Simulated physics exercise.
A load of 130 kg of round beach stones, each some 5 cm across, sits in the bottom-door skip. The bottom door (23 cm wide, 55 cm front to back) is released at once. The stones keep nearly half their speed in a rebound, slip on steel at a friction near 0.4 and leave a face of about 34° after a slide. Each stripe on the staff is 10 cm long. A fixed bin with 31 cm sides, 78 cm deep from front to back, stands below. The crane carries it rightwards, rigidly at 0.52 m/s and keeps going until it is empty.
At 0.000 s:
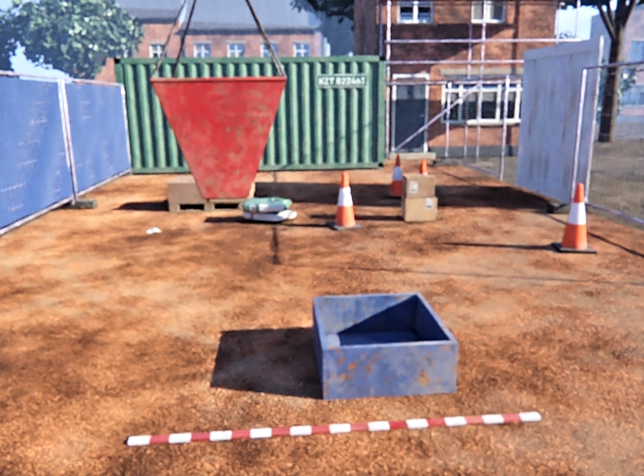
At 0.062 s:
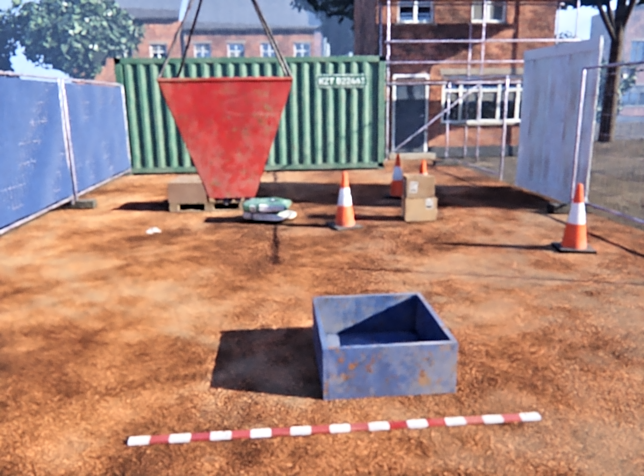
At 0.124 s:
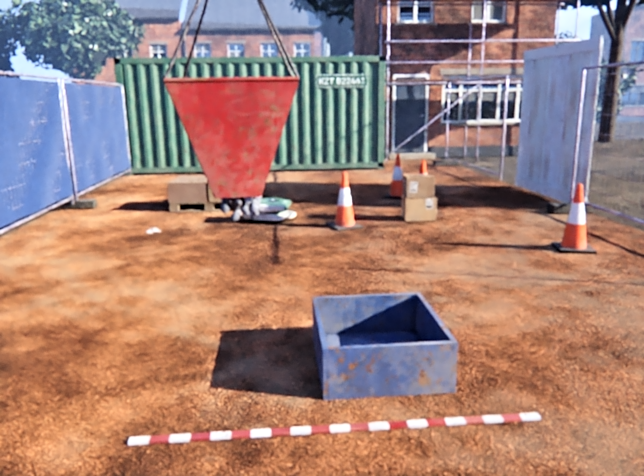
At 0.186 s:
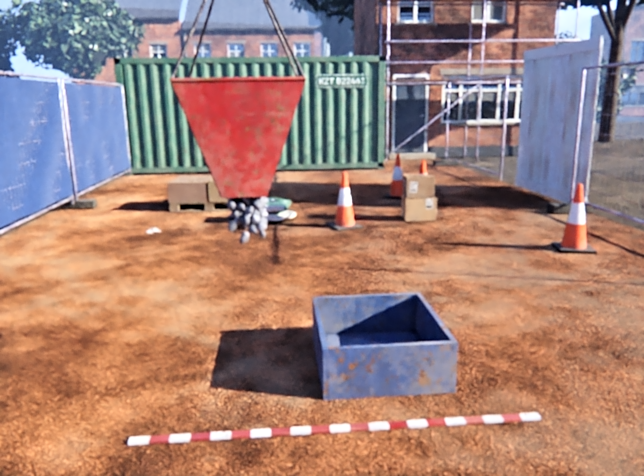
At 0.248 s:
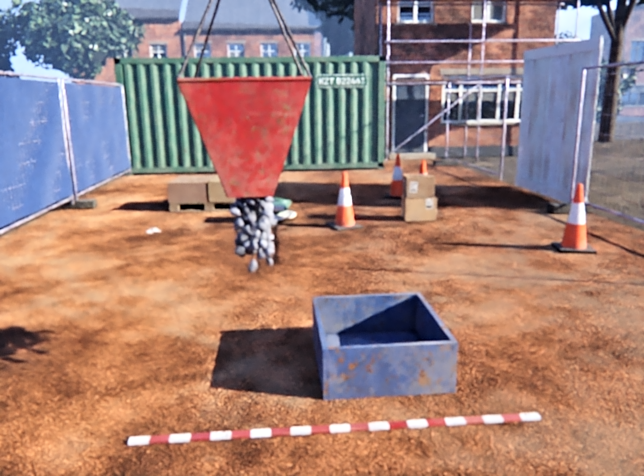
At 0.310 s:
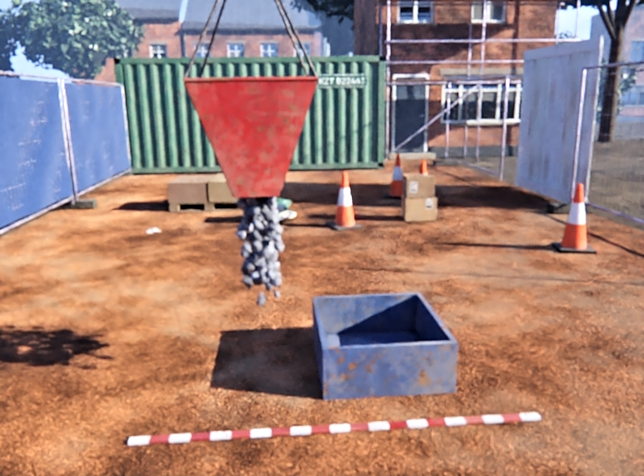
A red skip hanging from cables drifted slowly to the right above a dirt yard, and round grey stones began pouring from its bottom in a lengthening stream, behind an open blue box.
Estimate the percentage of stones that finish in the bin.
Roughly 19 per cent ends in the bin.
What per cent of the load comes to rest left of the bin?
About 80 per cent.
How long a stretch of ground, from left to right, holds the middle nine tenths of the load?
About 130 cm.
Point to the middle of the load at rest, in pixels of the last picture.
Near (287, 360).
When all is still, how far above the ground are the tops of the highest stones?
Some 18 cm high.
After 0.7 s, 14 % in the bottom-door skip, 86 % falling or lying left of the bin; the stones farthest right are at (319, 262).
After 1.1 s, 0 % in the bottom-door skip, 80 % falling or lying left of the bin, 19 % falling or lying in the bin, 1 % falling or lying beside or right of the bin; the stones farthest right are at (393, 344).
After 1.7 s, 0 % in the bottom-door skip, 79 % falling or lying left of the bin, 19 % falling or lying in the bin, 2 % falling or lying beside or right of the bin; the stones farthest right are at (426, 348).
After 2.6 s, 0 % in the bottom-door skip, 79 % falling or lying left of the bin, 19 % falling or lying in the bin, 2 % falling or lying beside or right of the bin; the stones farthest right are at (427, 348).
After 4.5 s, 0 % in the bottom-door skip, 79 % left of the bin, 19 % in the bin, 2 % beside or right of the bin; the stones farthest right are at (427, 348).
